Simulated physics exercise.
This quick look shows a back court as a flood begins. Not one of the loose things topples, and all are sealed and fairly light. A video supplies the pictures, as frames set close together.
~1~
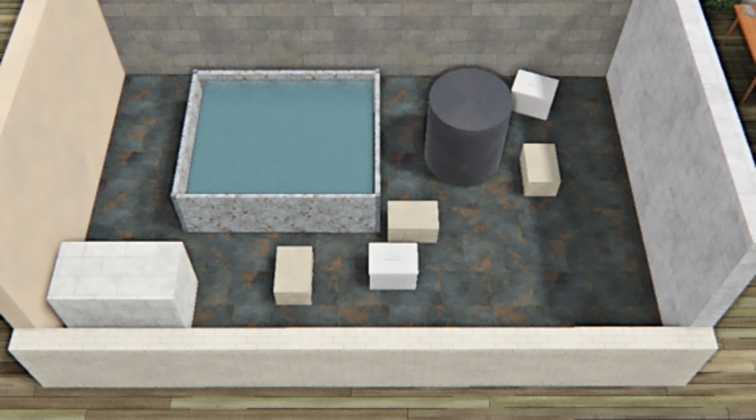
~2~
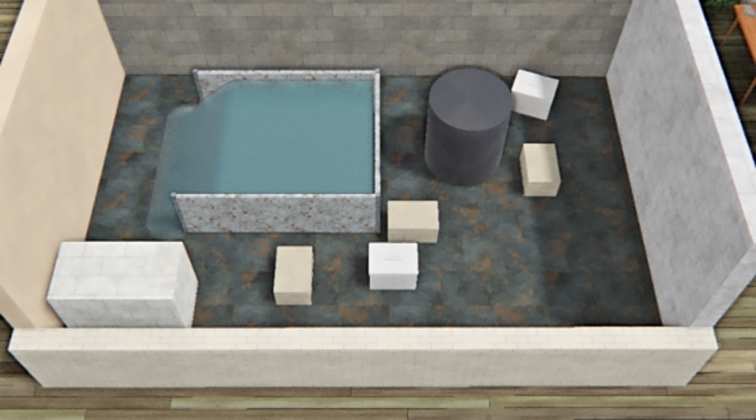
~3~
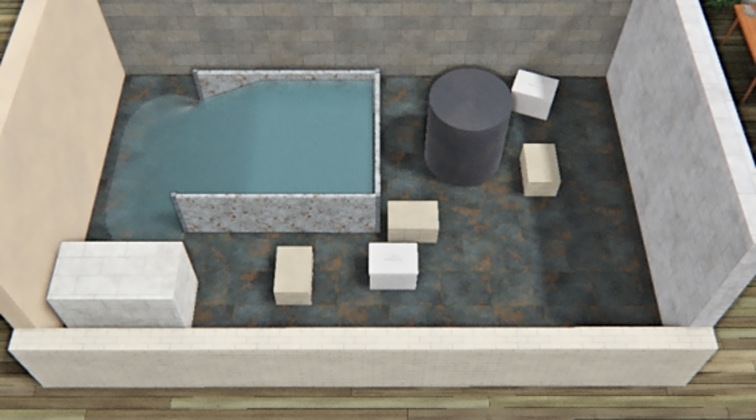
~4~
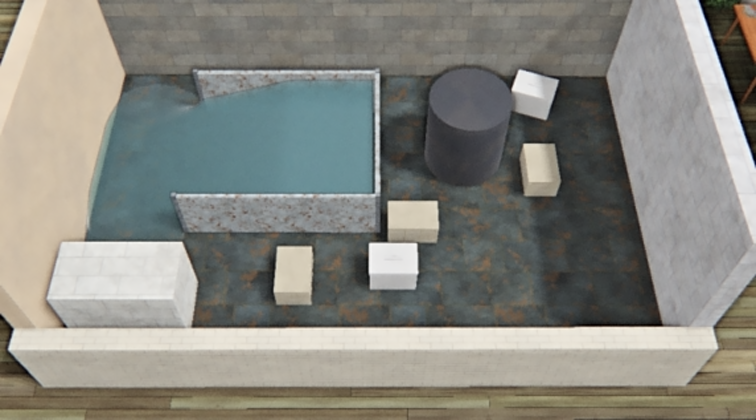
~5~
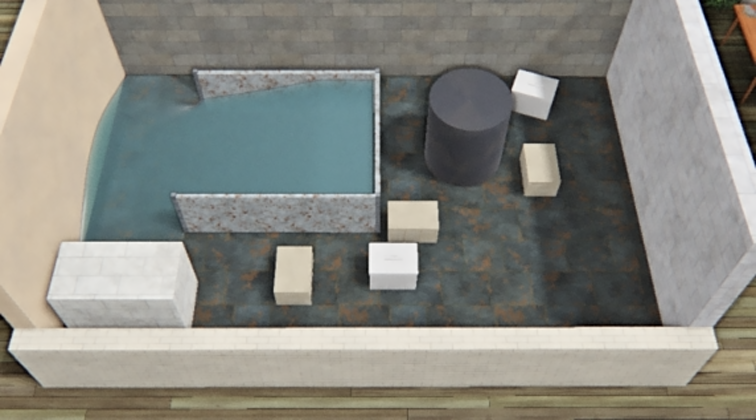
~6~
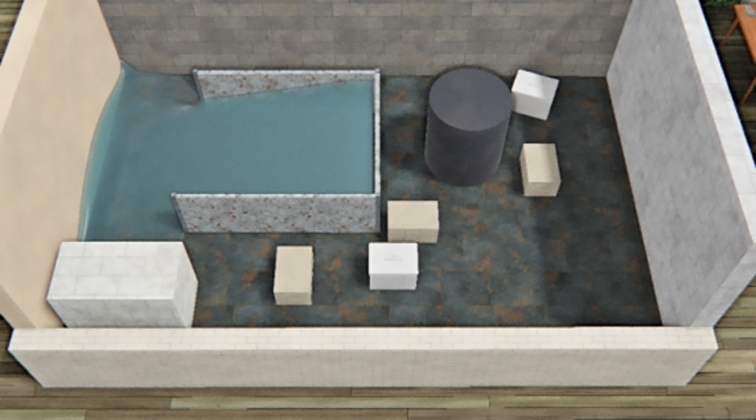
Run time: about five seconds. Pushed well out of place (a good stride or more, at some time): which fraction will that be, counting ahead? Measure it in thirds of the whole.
The share is one to two thirds of the whole.
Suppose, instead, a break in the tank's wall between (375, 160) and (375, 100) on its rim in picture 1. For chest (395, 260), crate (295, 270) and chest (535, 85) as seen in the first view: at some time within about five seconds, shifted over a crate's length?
In turn: Stayed short, stayed short, cleared that distance.
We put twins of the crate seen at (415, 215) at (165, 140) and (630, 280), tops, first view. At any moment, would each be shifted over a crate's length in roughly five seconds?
First one cleared the mark, second one missed the mark.
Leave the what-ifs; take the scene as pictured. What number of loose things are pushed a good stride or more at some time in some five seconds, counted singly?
3.
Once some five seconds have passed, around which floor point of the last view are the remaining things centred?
The remaining things centre around (554, 250).
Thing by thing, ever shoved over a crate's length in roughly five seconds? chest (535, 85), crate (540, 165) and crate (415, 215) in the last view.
In the order given: Covered the distance, fell short, fell short.
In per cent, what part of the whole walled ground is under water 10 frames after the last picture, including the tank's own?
Estimate: Close to 45 in a hundred.
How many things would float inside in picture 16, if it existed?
I make it 0 of them.
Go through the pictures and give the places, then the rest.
The first picture shows a crate at (542, 163) rests on the ground; a chest at (393, 258) rests on the ground; 0 of 5 have shifted.
The second picture shows a crate at (542, 163) rests on the ground; a chest at (393, 258) rests on the ground; 0 of 5 have shifted.
The third picture shows a crate at (542, 163), on the bottom; a chest at (393, 258), on the bottom; 0 of 5 have shifted.
The fourth picture shows a crate at (542, 163) rests on the ground; a chest at (393, 258) rests on the ground; 0 of 5 have shifted.
The fifth picture shows a crate at (542, 163), on the bottom; a chest at (393, 258), on the bottom; 0 of 5 have shifted.
The sixth picture shows a crate at (542, 163), on the bottom; a chest at (393, 258), on the bottom; 0 of 5 have shifted.
A moment on, 0 of 5 are well off their spots; 0 afloat.
Next, 0 of 5 are well off their spots; 0 afloat.
Later, 3 of 5 are well off their spots; 2 afloat.
In the end, 3 of 5 are well off their spots, and 3 have been at some point; 3 afloat.
